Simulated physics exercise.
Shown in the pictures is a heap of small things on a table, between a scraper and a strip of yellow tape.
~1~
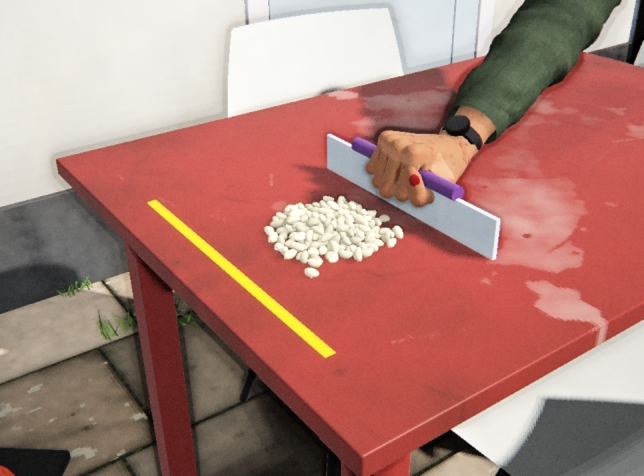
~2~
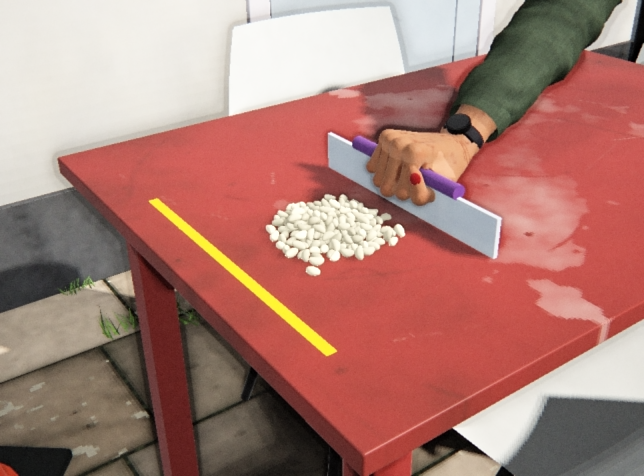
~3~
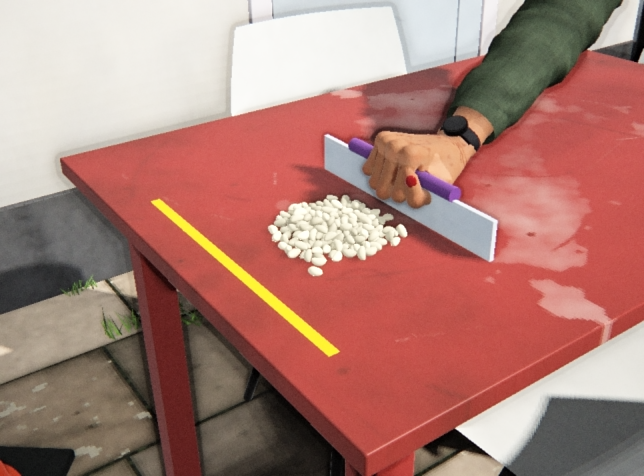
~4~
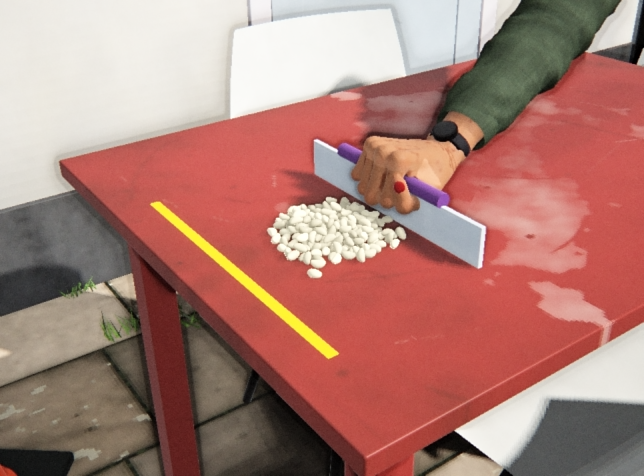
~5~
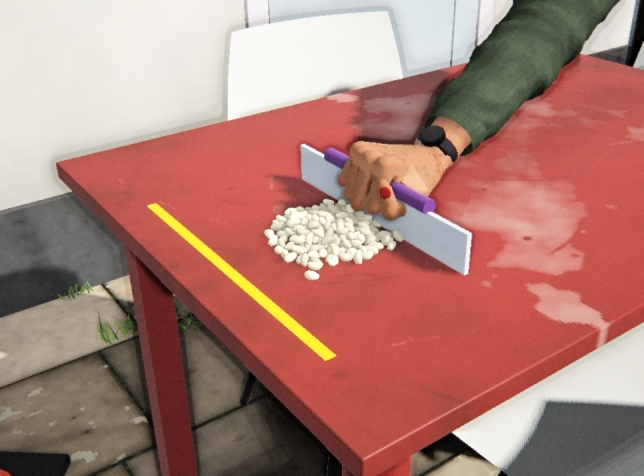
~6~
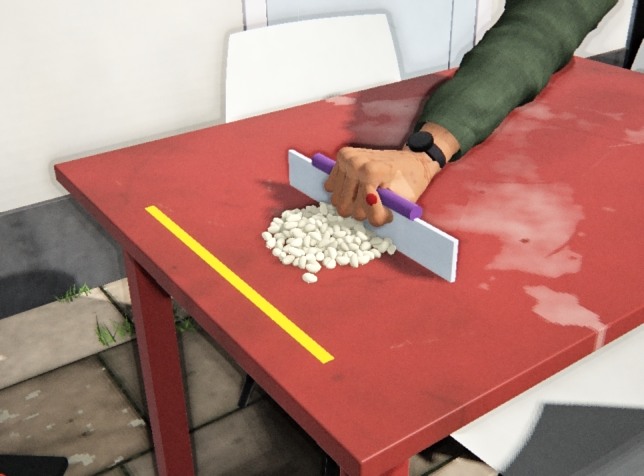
A hand in a green sleeve held a scraper with a purple handle still on a red table, then slid it a short way left, up against a small pile of white beans.
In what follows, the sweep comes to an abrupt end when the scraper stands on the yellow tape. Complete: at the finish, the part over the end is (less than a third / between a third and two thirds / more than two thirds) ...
At the finish, the part over the end is between a third and two thirds.
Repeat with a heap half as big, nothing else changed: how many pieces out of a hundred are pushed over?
Near 40 per cent of the pieces.
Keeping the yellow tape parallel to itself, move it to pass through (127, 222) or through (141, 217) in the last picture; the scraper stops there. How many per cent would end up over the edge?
Roughly 100 per cent the first time and 70 per cent the second.
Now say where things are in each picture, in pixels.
Scraper at (483, 232), at rest; yellow tape at (158, 207), about a palm's width from the edge; edge at (185, 286); the heap at (332, 230), white beans, in the first frame.
Scraper at (484, 230), at rest, in the second frame.
Scraper at (480, 233); the heap at (335, 229), in the third frame.
Scraper at (469, 239), in the fourth frame.
Scraper at (455, 246); the heap at (331, 233), a stray few pushed along, in the fifth frame.
Scraper at (441, 253); yellow tape at (156, 213); edge at (183, 291); the heap at (327, 237), about a quarter pushed along, in the sixth frame.
Soon after the last picture, scraper still moving, near (292, 213); heap all on the table, its front near (221, 275).
A little later, scraper stopped at the yellow tape; heap about a third over the edge.
Later still, scraper stopped at the yellow tape; heap about half over the edge.
At rest, scraper stopped at the yellow tape; heap about half over the edge.
